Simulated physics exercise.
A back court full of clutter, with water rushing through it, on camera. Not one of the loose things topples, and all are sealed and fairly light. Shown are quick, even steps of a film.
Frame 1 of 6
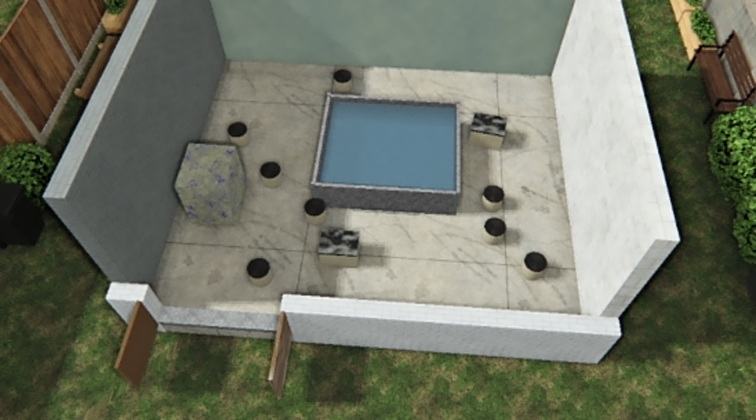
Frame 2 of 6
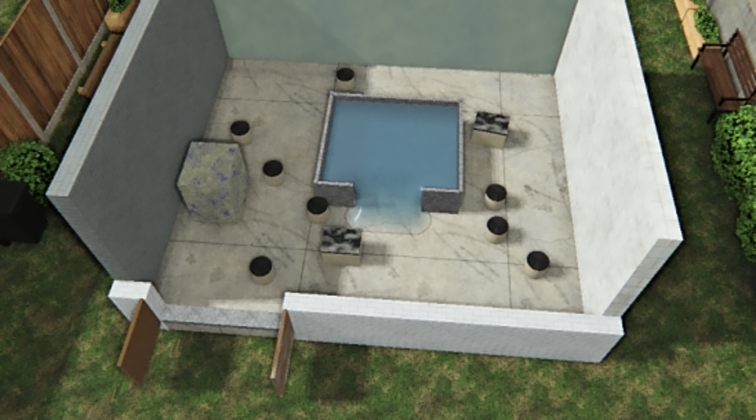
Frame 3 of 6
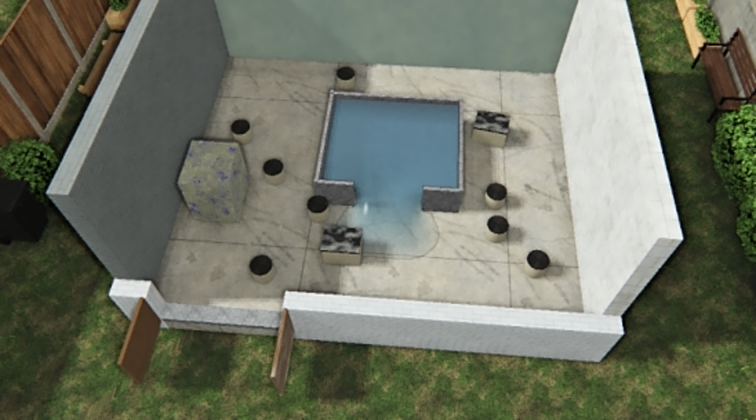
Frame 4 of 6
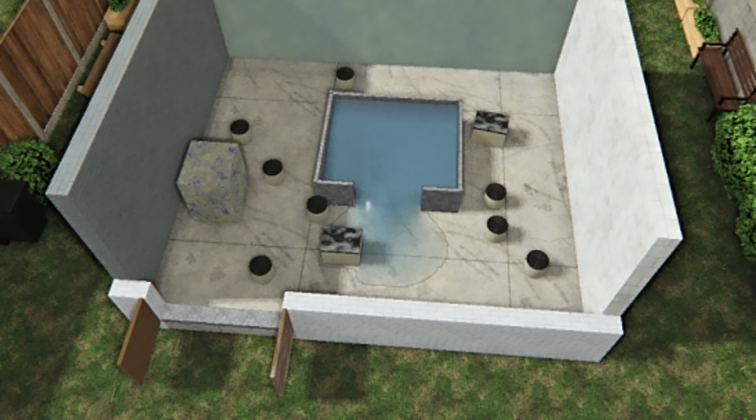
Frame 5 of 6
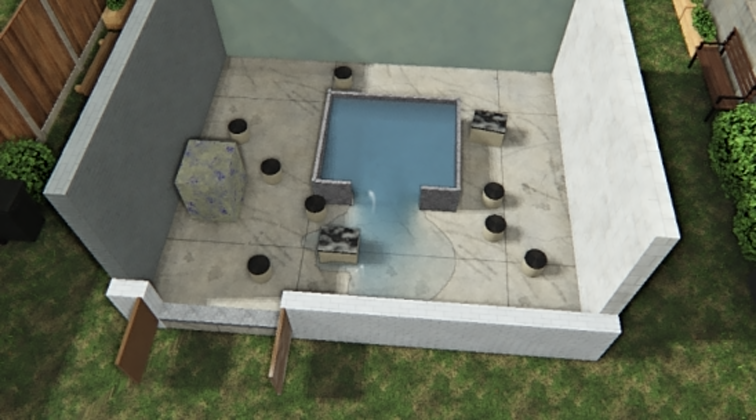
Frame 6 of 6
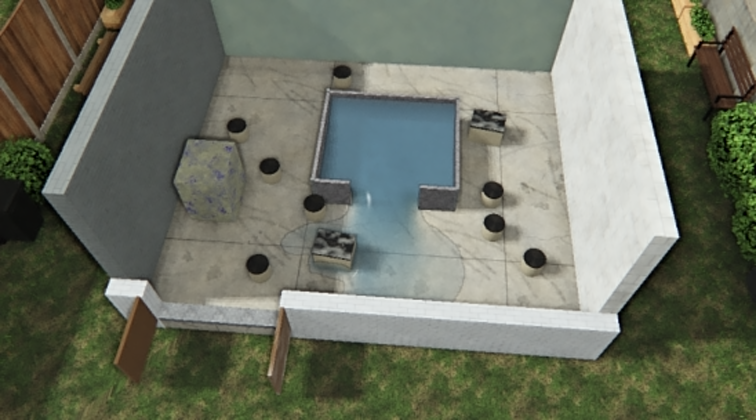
The clip opens on a walled stone court with a full raised pool, round pots and blocky chests standing around it. The pool's front wall gives way in the middle and water pours through the gap, spreading across the paving toward the low front wall, while the nearest chest shifts slightly left.
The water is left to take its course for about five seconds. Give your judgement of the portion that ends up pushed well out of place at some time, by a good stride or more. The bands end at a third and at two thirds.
It does not reach a third.
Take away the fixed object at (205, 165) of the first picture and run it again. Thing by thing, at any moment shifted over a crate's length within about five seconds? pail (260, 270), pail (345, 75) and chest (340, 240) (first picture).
So, in sequence: Did travel that far, then did not travel far, then did travel that far.
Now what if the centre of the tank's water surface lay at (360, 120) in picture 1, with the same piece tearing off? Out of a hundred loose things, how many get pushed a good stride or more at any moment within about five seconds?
That comes out at some 40 %.
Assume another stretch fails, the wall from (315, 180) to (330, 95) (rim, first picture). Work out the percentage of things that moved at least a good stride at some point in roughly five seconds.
Near 40 in a hundred.
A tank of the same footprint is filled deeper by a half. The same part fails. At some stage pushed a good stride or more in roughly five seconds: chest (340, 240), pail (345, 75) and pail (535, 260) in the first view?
Note, listed order: Covered it / didn't cover it / covered it.
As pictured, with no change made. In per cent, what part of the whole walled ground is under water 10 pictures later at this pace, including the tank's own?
I reckon around 40 per cent.
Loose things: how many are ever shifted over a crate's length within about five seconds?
The count is 3.
A moment on, 1 of 10 are well off their spots; 0 afloat.
Next, 2 of 10 are well off their spots; 0 afloat.
Later, 3 of 10 are well off their spots; 1 afloat.
In the end, 3 of 10 are well off their spots, and 3 have been at some point; 3 afloat.
